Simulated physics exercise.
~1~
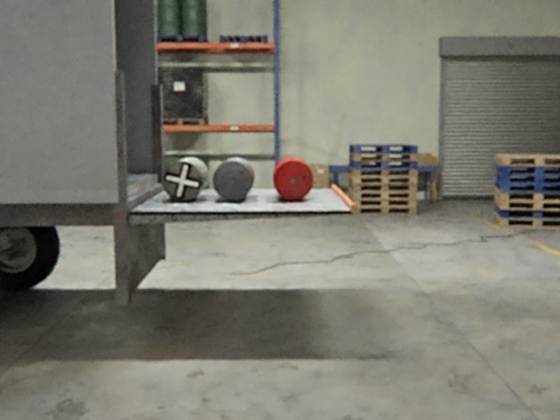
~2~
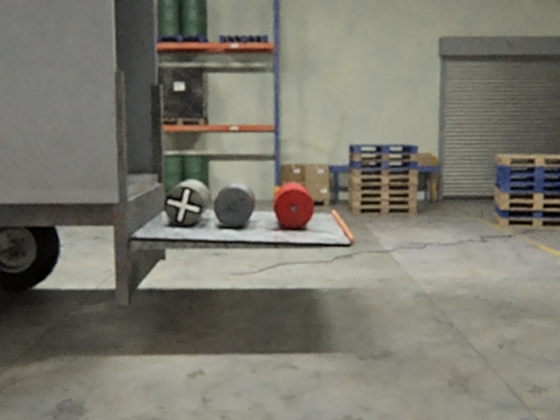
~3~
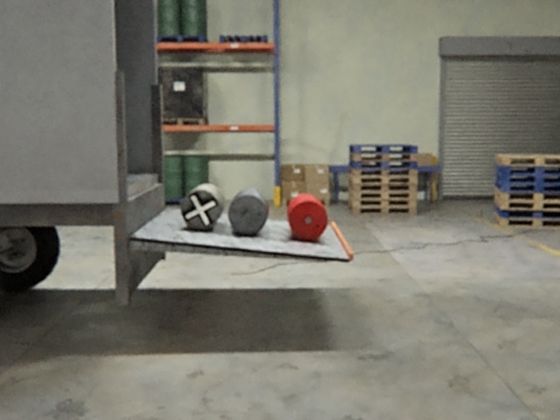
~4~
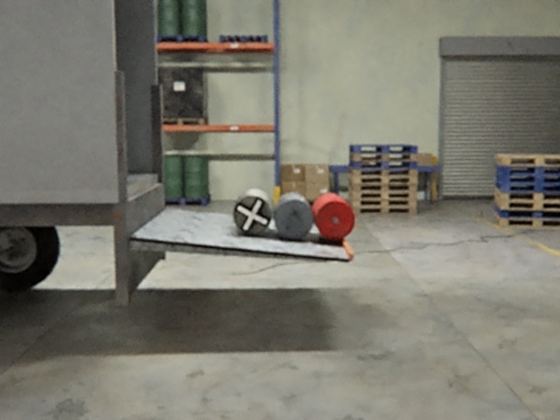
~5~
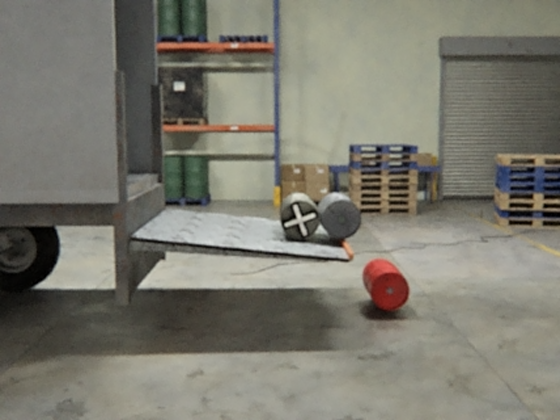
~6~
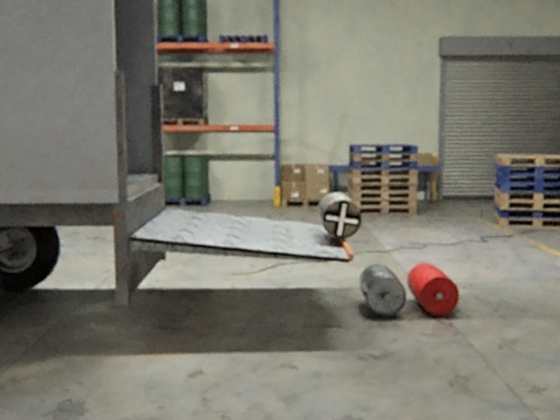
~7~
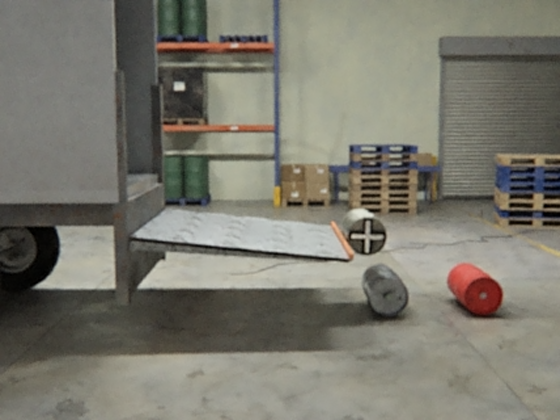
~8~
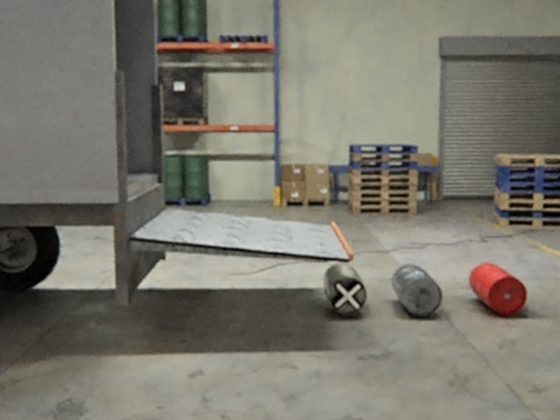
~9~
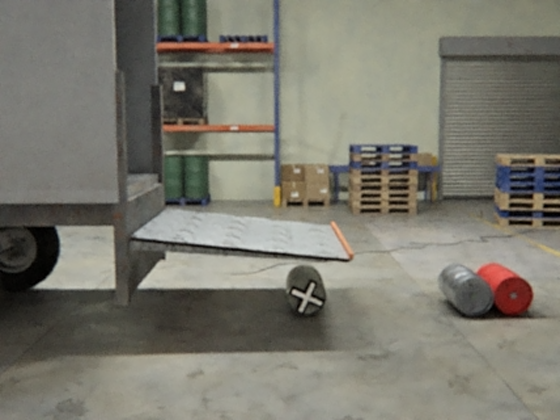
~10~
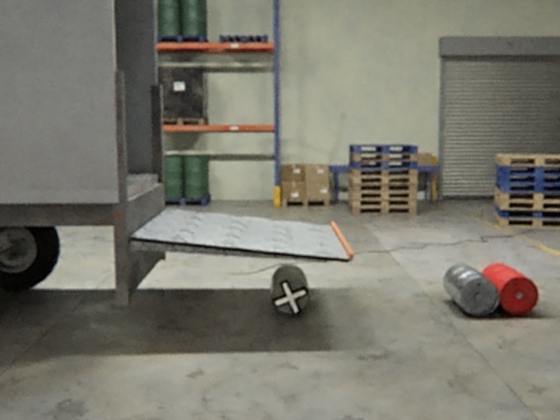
A red keg and two grey ones rolled down a lorry's tilted lift plate and dropped over its edge one after another, red first, ending on the warehouse floor with the cross-marked keg under the plate and the other two together farther right.
